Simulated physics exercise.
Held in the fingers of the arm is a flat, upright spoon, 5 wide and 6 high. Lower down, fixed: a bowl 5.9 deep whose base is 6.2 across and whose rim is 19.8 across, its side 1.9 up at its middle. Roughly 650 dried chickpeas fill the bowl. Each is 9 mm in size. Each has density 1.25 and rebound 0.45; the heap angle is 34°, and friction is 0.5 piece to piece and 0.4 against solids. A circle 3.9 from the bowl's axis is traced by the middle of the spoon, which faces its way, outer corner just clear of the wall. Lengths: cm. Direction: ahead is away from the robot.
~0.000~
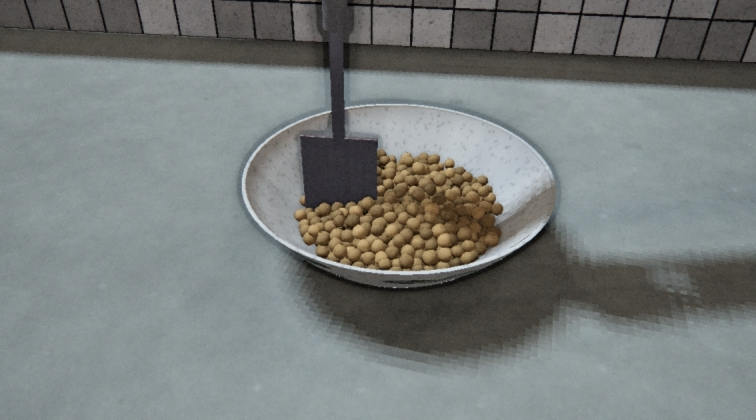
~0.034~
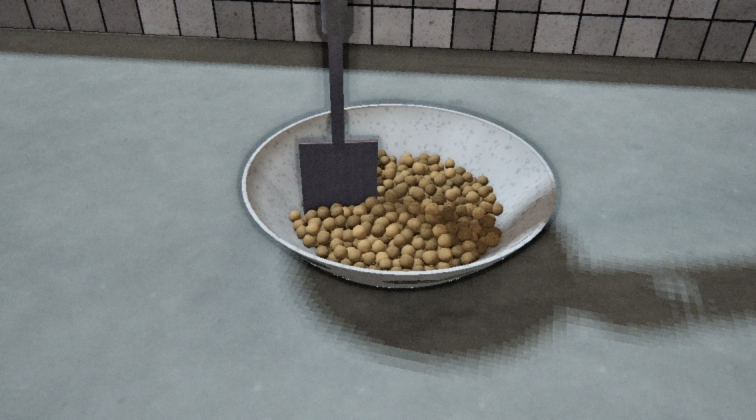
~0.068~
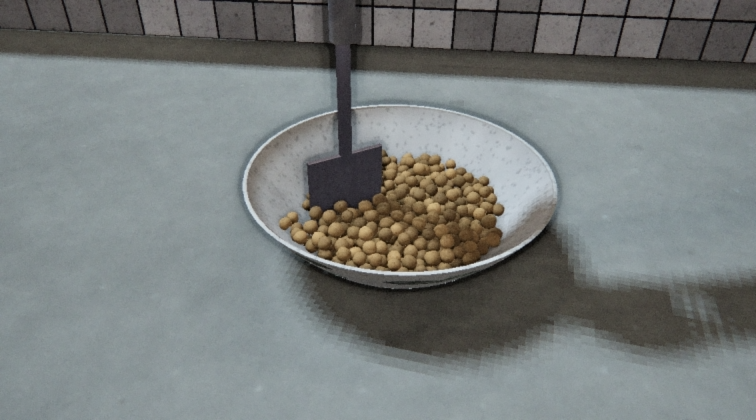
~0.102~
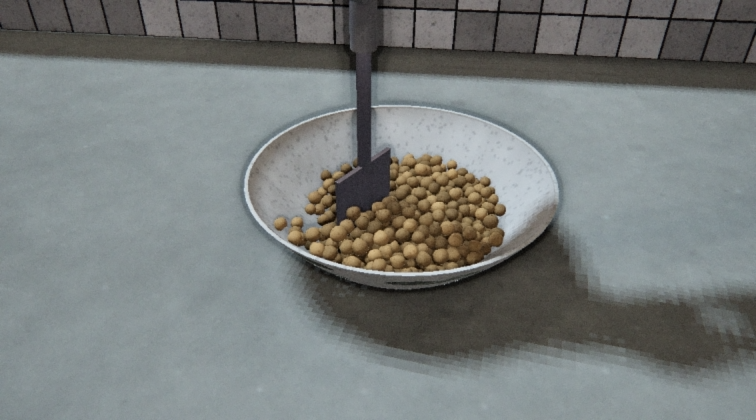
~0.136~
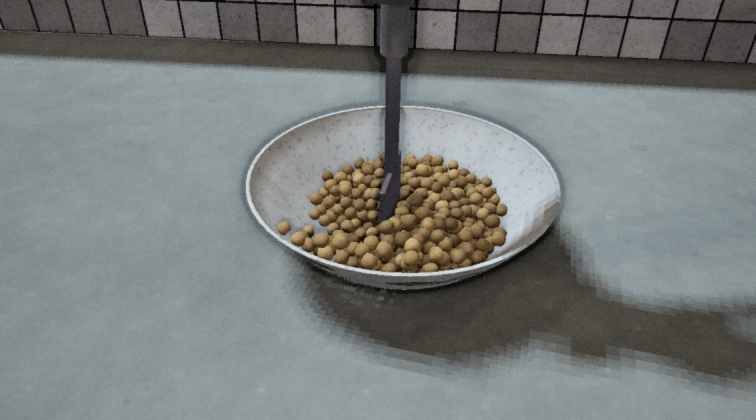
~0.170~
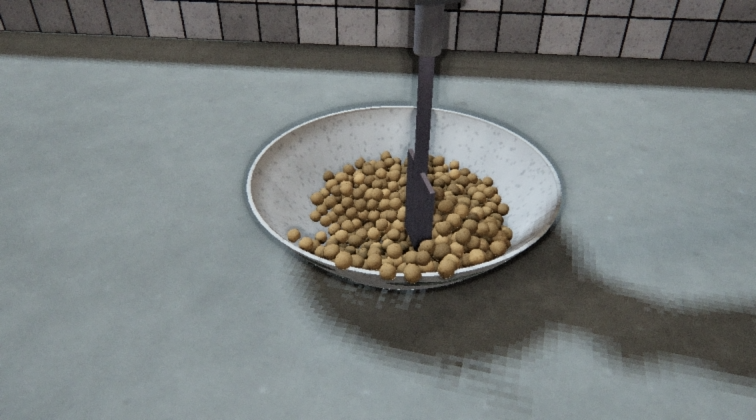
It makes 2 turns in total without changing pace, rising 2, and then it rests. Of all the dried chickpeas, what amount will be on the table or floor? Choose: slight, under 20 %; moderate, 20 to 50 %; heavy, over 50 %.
It is slight.
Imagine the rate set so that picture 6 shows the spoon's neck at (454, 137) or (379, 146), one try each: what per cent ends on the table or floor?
Near 25 per cent for the first, near 0 per cent for the second.
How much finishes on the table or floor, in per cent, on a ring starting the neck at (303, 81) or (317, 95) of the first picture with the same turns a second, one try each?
Roughly 0 and 5 per cent.
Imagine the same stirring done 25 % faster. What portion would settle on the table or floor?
In that case some 20 per cent.
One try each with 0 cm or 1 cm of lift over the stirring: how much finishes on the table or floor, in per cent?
I'd reckon around 25 and 15 per cent.
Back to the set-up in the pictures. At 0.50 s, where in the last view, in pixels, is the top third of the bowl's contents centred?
Near (339, 181).
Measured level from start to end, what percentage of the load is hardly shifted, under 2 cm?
About 35 percent.
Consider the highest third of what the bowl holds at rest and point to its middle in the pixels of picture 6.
(389, 206).
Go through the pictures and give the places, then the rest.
In the first picture, spoon neck at (338, 116), 0° round; upper third of the load around (407, 203), from x 300 to 495, top at y 155; 648 in the bowl.
In the second picture, spoon neck at (338, 120), 10° round; upper third of the load around (404, 206), from x 295 to 495, top at y 155.
In the third picture, spoon neck at (345, 132), 35° round; upper third of the load around (400, 210), from x 285 to 500, top at y 155.
In the fourth picture, spoon neck at (364, 142), 59° round; upper third of the load around (402, 217), from x 280 to 500, top at y 155.
In the fifth picture, spoon neck at (392, 147), 83° round; upper third of the load around (416, 223), from x 285 to 500, top at y 155; 647 in the bowl, 1 in flight or on the tool.
In the sixth picture, spoon neck at (422, 147), 108° round; upper third of the load around (440, 222), from x 295 to 505, top at y 155; 644 in the bowl, 4 in flight or on the tool.
After 0.50 s, 347° round, highest piece 8 above the table; 582 in the bowl, 53 on the table or floor, 13 in flight or on the tool.
After 0.83 s, 226° round, highest piece 6 above the table; 569 in the bowl, 79 on the table or floor.
After 1.20 s, 0° round, highest piece 6 above the table; 569 in the bowl, 79 on the table or floor.
After 1.90 s, 0° round, highest piece 6 above the table; 569 in the bowl, 79 on the table or floor.
At rest, 569 in the bowl, 79 on the table or floor. That is 12 % on the table or floor.
